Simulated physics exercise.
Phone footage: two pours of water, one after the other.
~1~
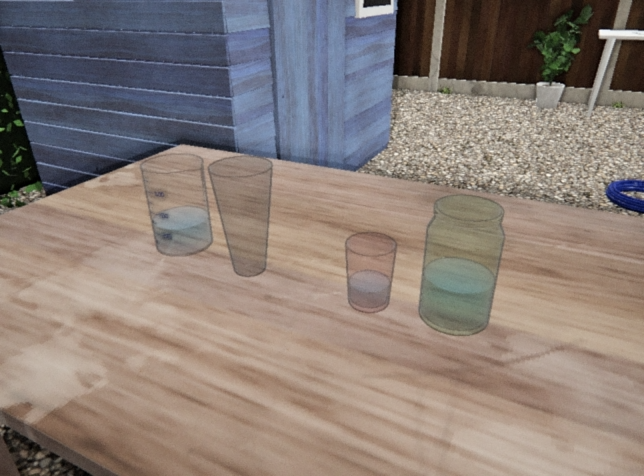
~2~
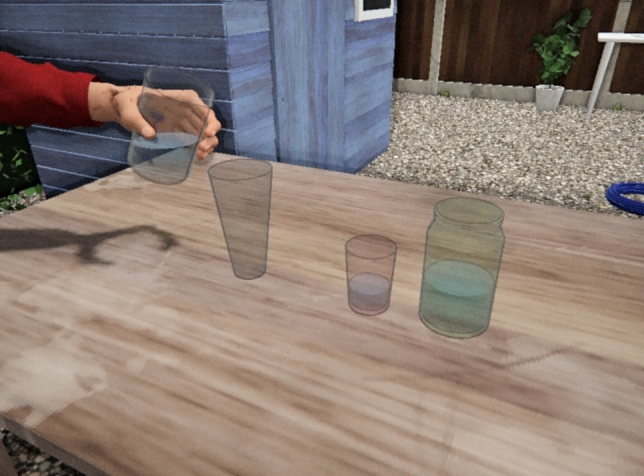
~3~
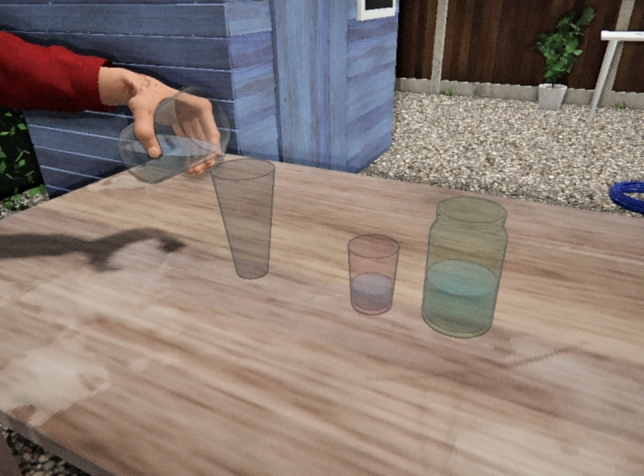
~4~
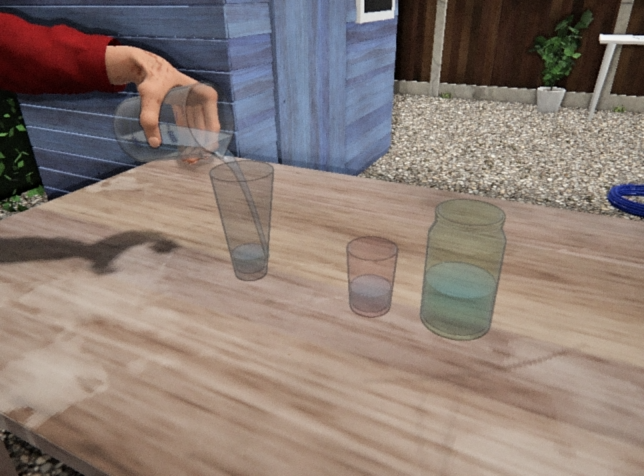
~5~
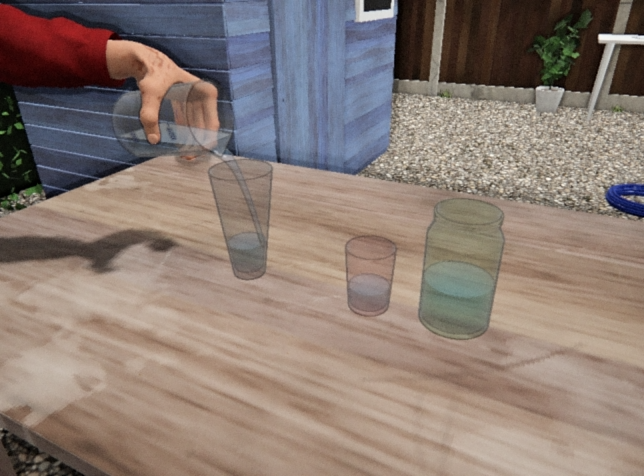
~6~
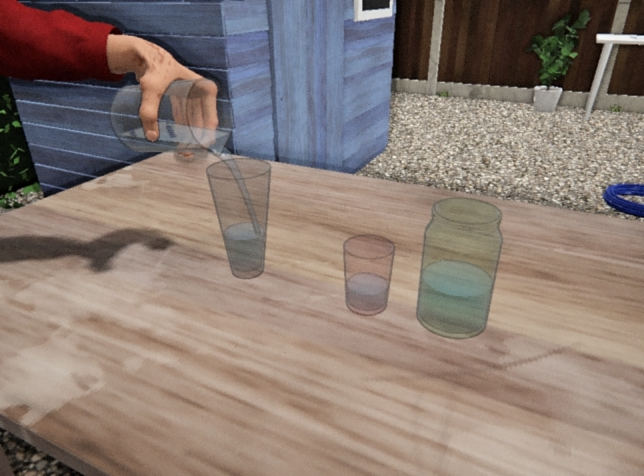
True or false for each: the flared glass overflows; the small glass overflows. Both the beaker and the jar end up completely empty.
Checking each: The flared glass overflowing is false; the small glass overflowing is true.
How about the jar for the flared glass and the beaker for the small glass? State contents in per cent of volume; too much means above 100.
Estimate: 60 in a hundred, then 160 in a hundred.
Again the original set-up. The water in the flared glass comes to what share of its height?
It comes up to around 70 percent.
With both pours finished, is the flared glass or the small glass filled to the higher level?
The level ends up higher in the flared glass on the left.
Shortly, the flared glass is about half full.
Then, the flared glass is about two thirds full.
At the finish, the flared glass is about two thirds full; the small glass is full to the brim, some went over its rim.
